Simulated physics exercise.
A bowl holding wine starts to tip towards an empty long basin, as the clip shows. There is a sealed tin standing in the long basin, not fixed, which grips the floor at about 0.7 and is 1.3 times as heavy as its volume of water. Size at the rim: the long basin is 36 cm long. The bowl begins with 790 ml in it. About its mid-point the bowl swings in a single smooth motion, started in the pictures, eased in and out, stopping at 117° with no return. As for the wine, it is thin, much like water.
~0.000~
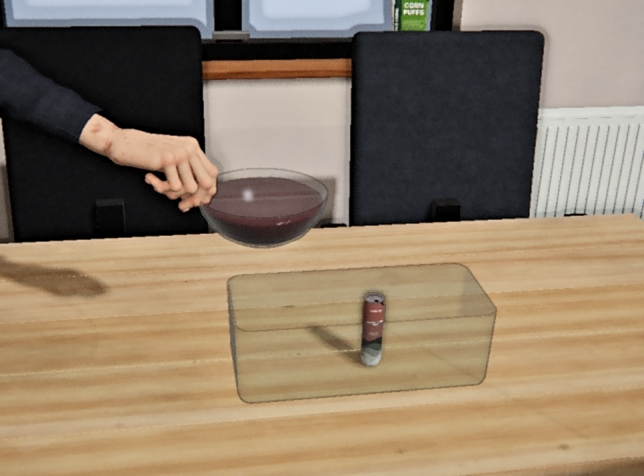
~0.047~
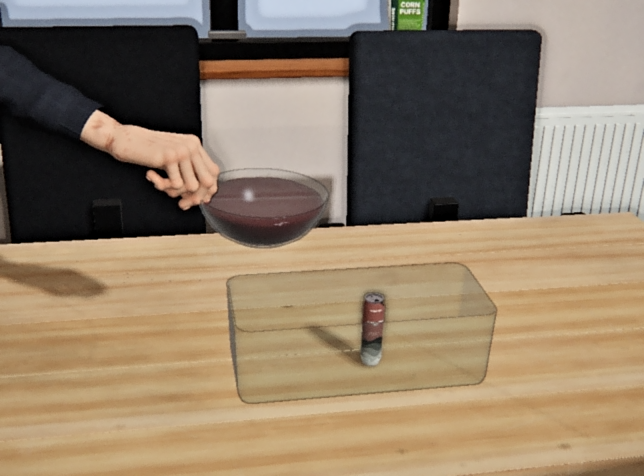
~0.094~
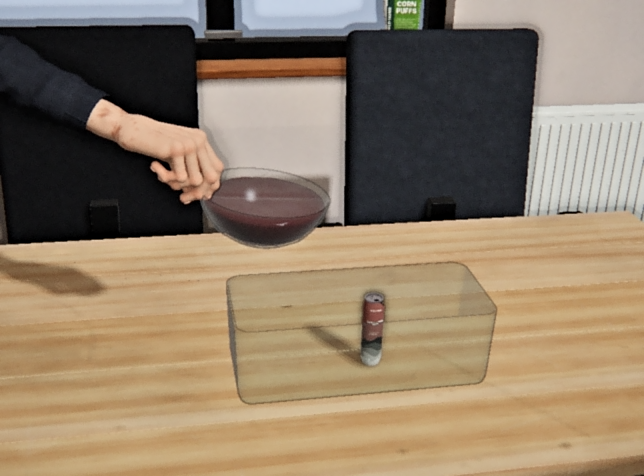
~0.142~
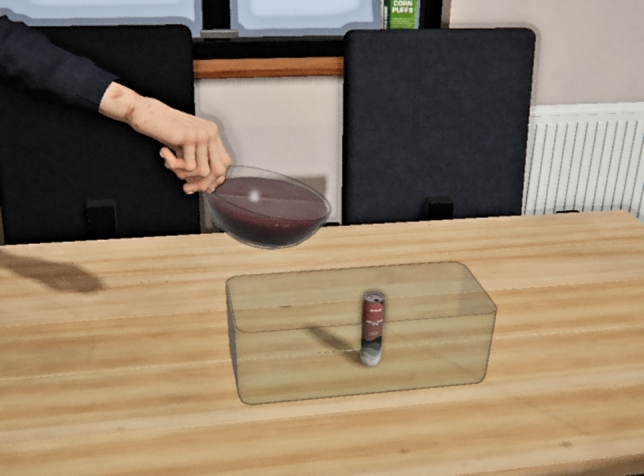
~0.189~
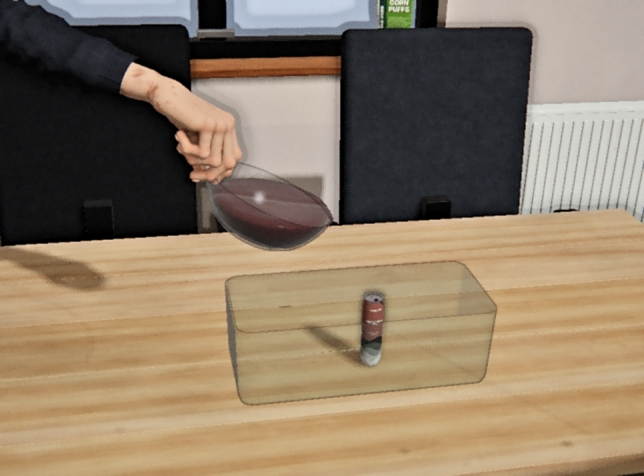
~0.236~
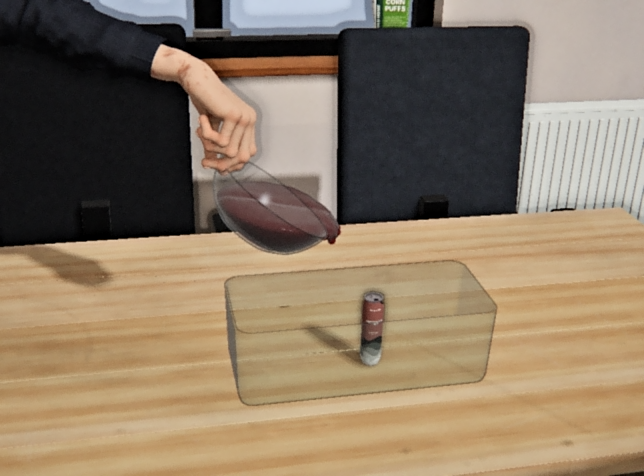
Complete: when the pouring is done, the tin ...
... has gone over.
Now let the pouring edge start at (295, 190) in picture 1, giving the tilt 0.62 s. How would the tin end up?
After that, the tin stays vertical.
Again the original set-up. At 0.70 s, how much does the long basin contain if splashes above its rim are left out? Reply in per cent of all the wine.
98 per cent or thereabouts.
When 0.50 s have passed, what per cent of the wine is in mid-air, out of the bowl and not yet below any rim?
12 per cent.
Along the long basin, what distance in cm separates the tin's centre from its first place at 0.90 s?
Measured centre to centre, about 6 cm.
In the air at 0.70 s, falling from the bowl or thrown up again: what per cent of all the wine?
Around 2 percent of it is airborne.
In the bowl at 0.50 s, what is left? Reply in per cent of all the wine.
Near 0 in a hundred.
Then, 0.50 s in, the tilt is 107° and 0 per cent is still to pour; the tin stands where it began.
Then, 0.70 s in, the tilt is 117° and 0 per cent is still to pour; the tin leans 19°.
Then, 0.90 s in, the tilt is 117° and 0 per cent is still to pour; the tin leans 53°.
Then, 1.12 s in, the tilt is 117° and 0 per cent is still to pour; the tin lies on its side.
Finally, the tin lies on its side.
